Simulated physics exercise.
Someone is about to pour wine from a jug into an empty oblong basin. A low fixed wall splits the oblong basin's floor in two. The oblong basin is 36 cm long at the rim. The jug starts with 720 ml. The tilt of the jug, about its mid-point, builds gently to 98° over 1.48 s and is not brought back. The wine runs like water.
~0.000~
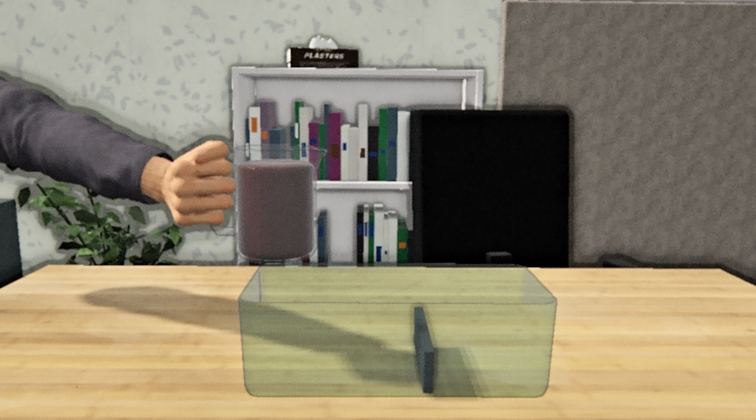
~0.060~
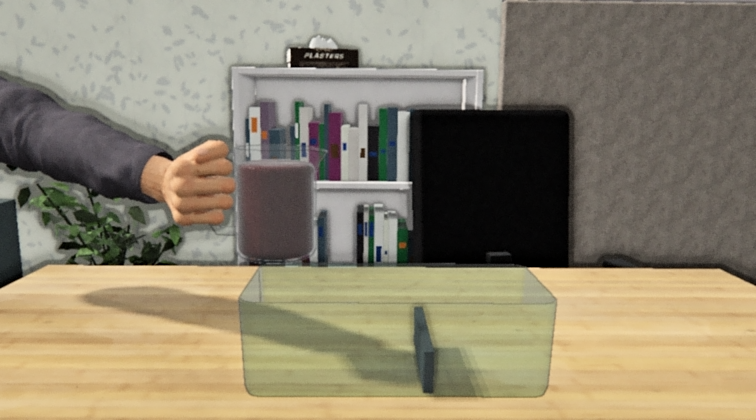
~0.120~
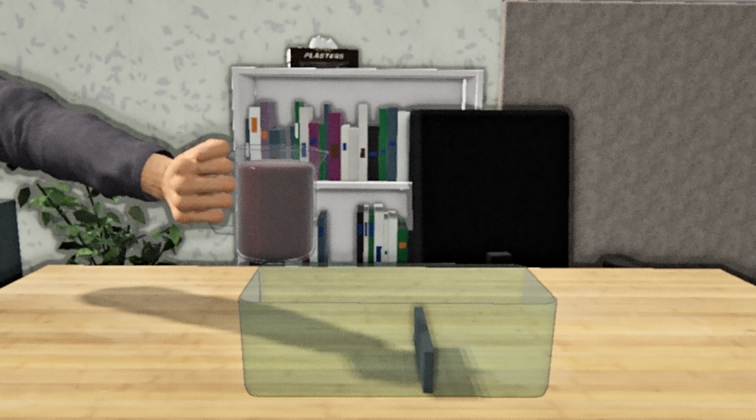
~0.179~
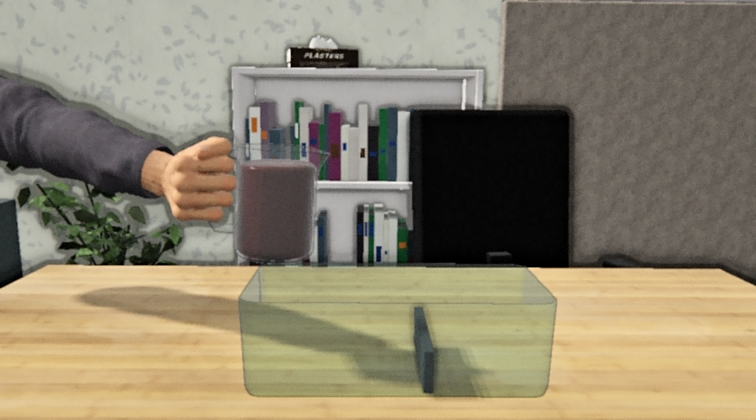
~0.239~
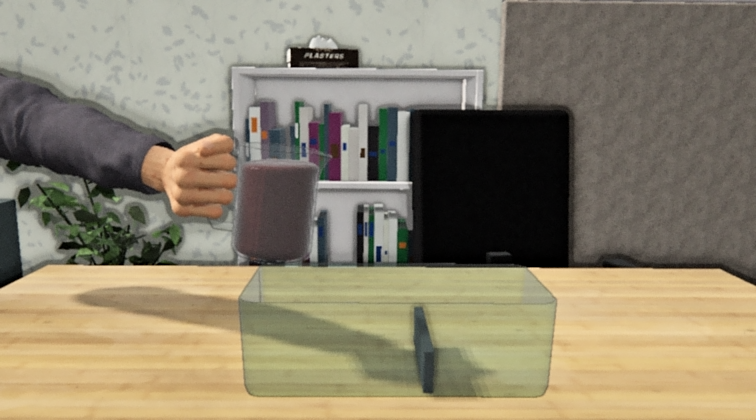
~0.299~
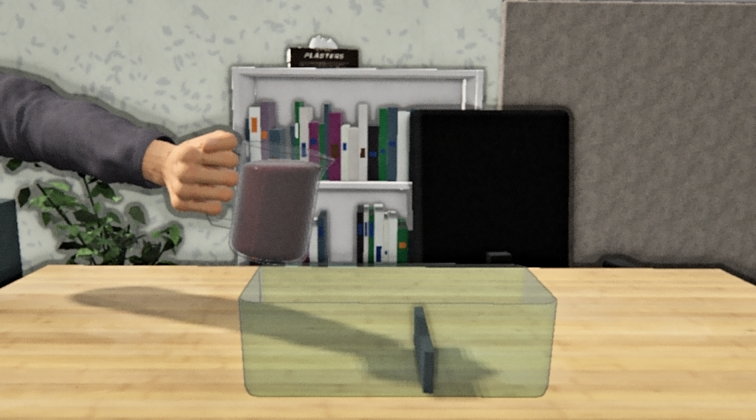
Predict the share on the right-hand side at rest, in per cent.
The far part has some 4 per cent.
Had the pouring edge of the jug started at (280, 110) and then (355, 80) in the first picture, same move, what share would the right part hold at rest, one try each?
First 0, then 70 per cent.
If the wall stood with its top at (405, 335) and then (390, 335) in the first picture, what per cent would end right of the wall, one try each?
In turn about 10 and 50 per cent.
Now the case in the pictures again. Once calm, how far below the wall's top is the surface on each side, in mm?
Some 32 mm on the left and 52 mm on the right.
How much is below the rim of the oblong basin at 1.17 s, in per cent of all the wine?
Some 38 per cent.
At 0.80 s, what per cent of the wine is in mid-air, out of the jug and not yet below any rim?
Some 8 per cent.
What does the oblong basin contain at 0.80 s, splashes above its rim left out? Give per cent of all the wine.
Some 3 per cent.
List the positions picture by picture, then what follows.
Tilt 0°; pouring edge (327, 150); surface from (239, 163) to (315, 165); the oblong basin's rim runs from (251, 282) to (540, 284); the wall's top is at (423, 328), in the first picture.
Tilt 0°; pouring edge (327, 150); surface from (239, 164) to (315, 164), in the second picture.
Tilt 2°; pouring edge (328, 151); surface from (240, 163) to (315, 165), in the third picture.
Tilt 4°; pouring edge (330, 153); surface from (241, 164) to (316, 165), in the fourth picture.
Tilt 6°; pouring edge (332, 156); surface from (242, 163) to (320, 165), in the fifth picture.
Tilt 10°; pouring edge (334, 159); surface from (243, 165) to (323, 165), in the sixth picture.
By 0.80 s the tilt is 56° and 89 per cent is still to pour, 3 is left of the wall and 0 right of it.
By 1.17 s the tilt is 88° and 48 per cent is still to pour, 38 is left of the wall and 0 right of it.
By 1.56 s the tilt is 98° and 10 per cent is still to pour, 83 is left of the wall and 2 right of it.
By 1.98 s the tilt is 98° and 1 per cent is still to pour, 94 is left of the wall and 4 right of it.
At rest 95 per cent lies left of the wall, 4 right of it and 1 outside.
